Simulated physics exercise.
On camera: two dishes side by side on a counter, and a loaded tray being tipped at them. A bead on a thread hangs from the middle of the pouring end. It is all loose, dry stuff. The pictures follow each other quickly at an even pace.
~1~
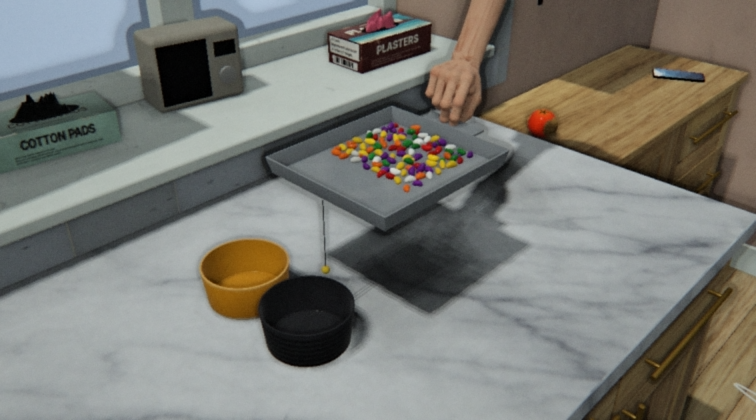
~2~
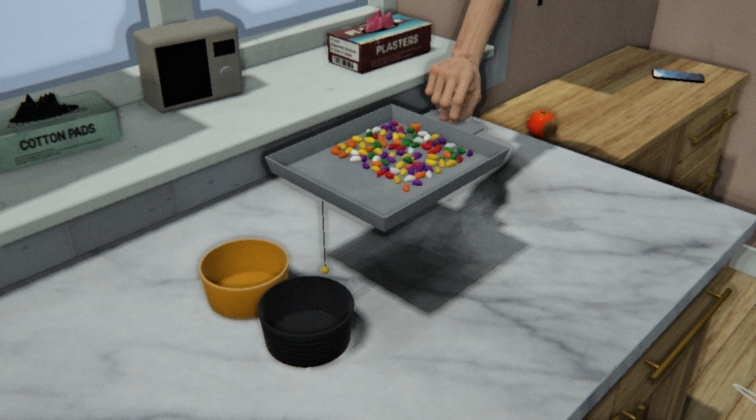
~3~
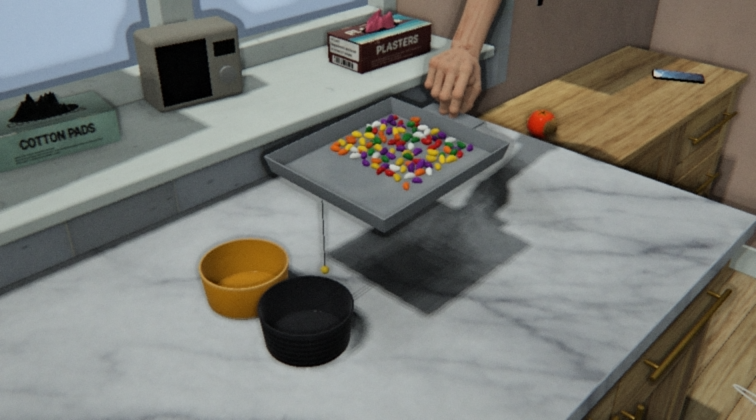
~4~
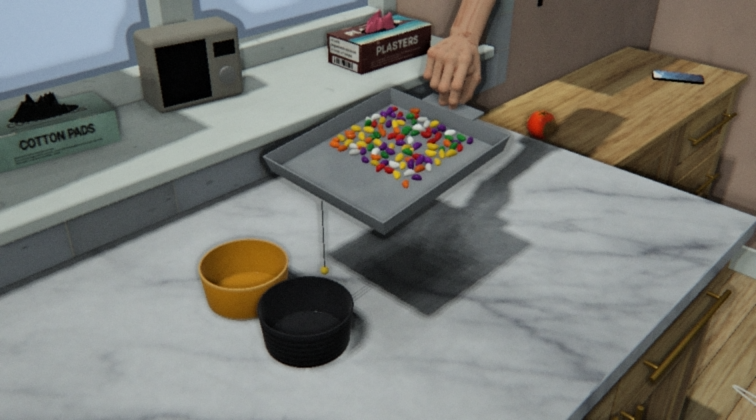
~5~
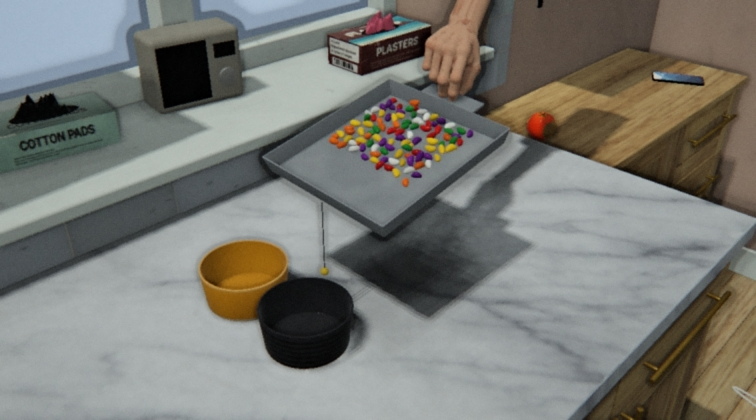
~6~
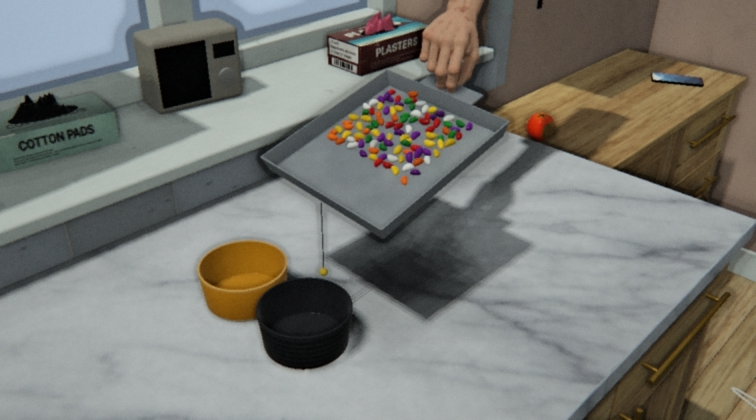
A hand at the far side of a grey tray of multicoloured jelly beans raises that side steadily, the tilt growing from nearly level to clear, while the beans stay clustered. Seen from above at an angle, the marble kitchen counter holds an orange dish left of a black one, beside a yellow bead hanging on a thread. Cotton pads, plasters and a grey appliance line the windowsill behind, a red tomato-like object and a phone sit at right, and the camera stays still.
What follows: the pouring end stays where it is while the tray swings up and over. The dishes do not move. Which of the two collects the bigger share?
More goes to the right dish.
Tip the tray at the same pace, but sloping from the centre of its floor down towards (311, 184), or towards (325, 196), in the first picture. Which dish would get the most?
One: Left. Two: Right.
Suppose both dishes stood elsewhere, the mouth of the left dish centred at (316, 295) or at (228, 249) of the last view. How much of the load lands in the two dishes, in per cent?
In turn 90 and 20 in a hundred.
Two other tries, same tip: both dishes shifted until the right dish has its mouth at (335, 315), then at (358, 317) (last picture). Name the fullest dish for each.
One: The right-hand dish. Two: The right-hand dish.
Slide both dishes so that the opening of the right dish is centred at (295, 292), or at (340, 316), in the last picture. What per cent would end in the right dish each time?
The first gives 30 %, the second 90 %.
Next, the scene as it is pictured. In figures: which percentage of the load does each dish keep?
Left dish: 0 %, right dish: 50 %.
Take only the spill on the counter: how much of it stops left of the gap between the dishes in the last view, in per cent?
Some 10 per cent.
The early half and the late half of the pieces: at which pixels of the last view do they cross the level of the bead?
First near (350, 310), later near (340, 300).
Shortly afterwards, tray tipped steeply; all but a few on the tray; only a few in the air.
Next, tray tipped past a quarter turn; the bulk on the tray; only a few in the right dish; a little outside both; a little in the air.
Some moments later, tray tipped past a quarter turn; near half in the right dish; near half outside both.
In the end, tray tipped past a quarter turn; near half in the right dish; none at all in the left dish; near half outside both.
